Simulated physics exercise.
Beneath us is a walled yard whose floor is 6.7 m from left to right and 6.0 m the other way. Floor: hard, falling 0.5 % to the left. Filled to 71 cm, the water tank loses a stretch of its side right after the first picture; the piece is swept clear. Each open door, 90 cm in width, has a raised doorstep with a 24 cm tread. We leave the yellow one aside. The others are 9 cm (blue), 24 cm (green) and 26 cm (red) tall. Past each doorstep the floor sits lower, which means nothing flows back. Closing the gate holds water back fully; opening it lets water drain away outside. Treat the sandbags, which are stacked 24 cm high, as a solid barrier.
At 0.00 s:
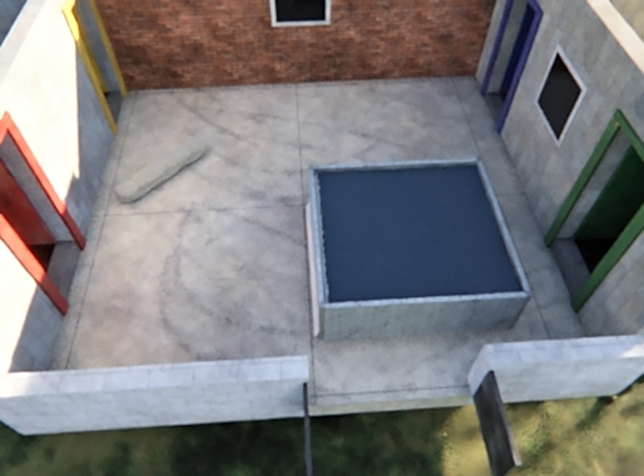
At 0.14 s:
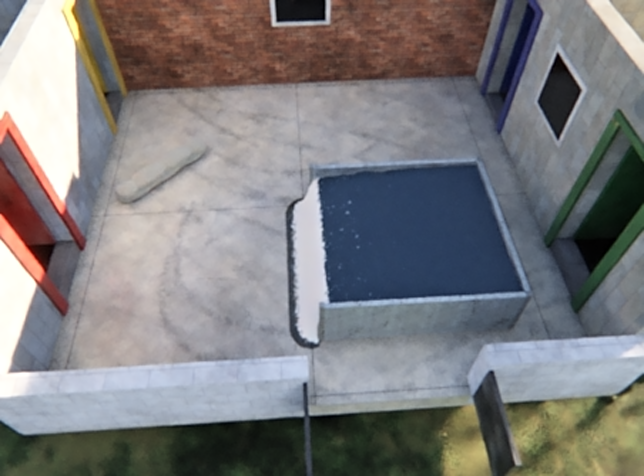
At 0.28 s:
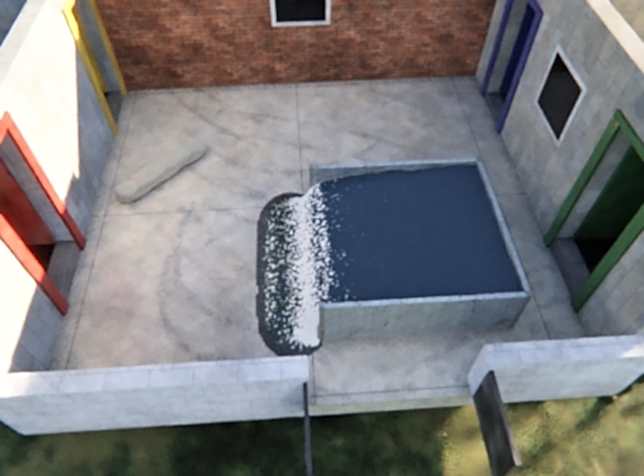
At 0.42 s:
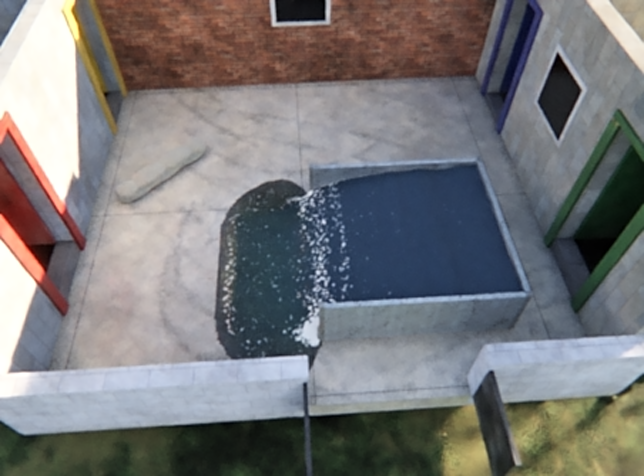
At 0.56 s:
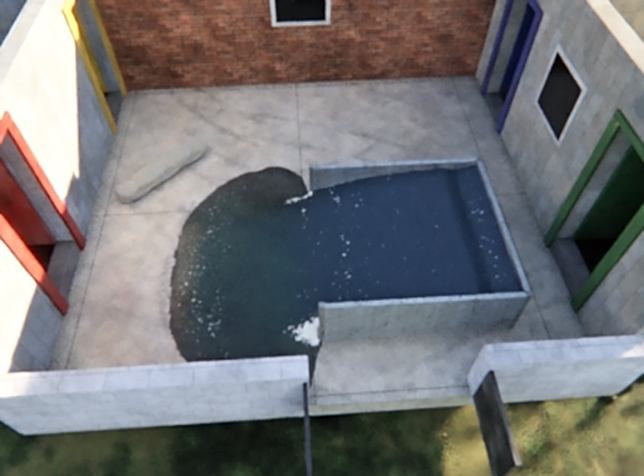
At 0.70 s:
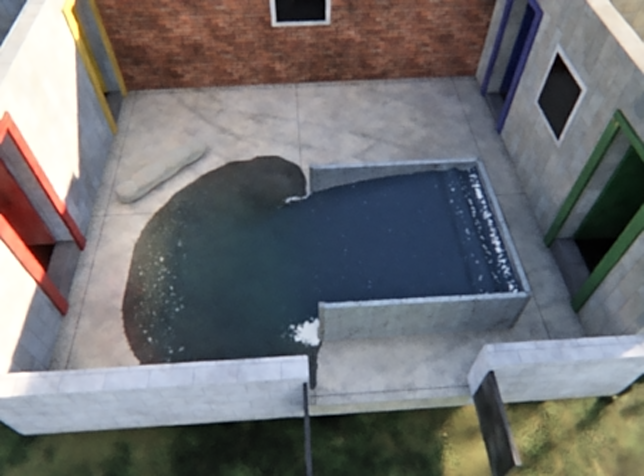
A square tank of dark water stands right of centre in a walled concrete yard seen from high above, with a brick wall at the back. A red and a yellow door frame stand on the left, blue and green ones on the right, and a low pale barrier lies on the floor. The tank's left side disappears and water pours out, flecked with white, spreading leftward in a widening dark pool while the camera stays still.
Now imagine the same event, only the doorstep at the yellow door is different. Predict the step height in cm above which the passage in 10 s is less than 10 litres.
About 12 cm of height.
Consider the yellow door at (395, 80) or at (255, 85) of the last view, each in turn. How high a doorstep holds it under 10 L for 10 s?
About 8.0 cm for the first and 12.5 cm for the second.
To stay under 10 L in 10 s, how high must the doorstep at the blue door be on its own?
At blue, roughly 16 cm.
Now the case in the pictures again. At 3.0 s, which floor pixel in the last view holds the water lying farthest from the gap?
Around (126, 92).
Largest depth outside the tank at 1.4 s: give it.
Roughly 42 cm.
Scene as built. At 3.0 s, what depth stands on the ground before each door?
Yellow door 5 cm, blue door 0 cm, green door 0 cm, red door 40 cm.
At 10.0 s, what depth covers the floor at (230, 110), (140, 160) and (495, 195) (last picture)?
I'd read roughly 7, 7 and 10 cm there.
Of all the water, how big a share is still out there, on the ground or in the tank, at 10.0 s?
I'd put it at about 88 per cent.
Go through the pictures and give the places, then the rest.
In the first frame, still water, 71 cm deep, in the water tank at (409, 228); the yellow door at (101, 64) is dry.
In the second frame, the front is at (295, 323), 0.4 m from the gap at (318, 253); 0.6 m2 of floor is wet, 71 cm left at the back.
In the third frame, the gap is at (318, 255), the front 0.7 m out at (267, 333); the back of the water tank holds 71 cm.
In the fourth frame, water pours out at (318, 257) and has run 1.3 m, to (221, 311); about 11 cm deep outside, 71 cm at the back.
In the fifth frame, the front is at (176, 306), 1.9 m from the gap at (318, 257); 5.7 m2 of floor is wet, 68 cm left at the back.
In the sixth frame, water pours out at (318, 257) and has run 2.5 m, to (130, 309); about 7 cm deep outside, 61 cm at the back; 2.5 m in a straight line remain to the yellow door at (101, 64).
After 1.4 s water covers 35 % of the floor, deepest (42 cm) near (44, 388); it has not reached the yellow door.
After 3.0 s water covers 50 % of the floor, deepest (40 cm) near (73, 286); 5 cm at the yellow door, 0 litres in over its 16 cm doorstep.
After 10.0 s water covers 95 % of the floor, deepest (14 cm) near (524, 220); 10 cm at the yellow door, 2 litres in over its 16 cm doorstep.
At the yellow door as built, the water arrived by 2.2 s and peaked near 12 cm at 5.0 s.
Run again over the same 10 s with other heights there, 13 litres in over 11 cm, 7 litres over 13 cm. The limit of 10 litres is kept from about 12 cm up.
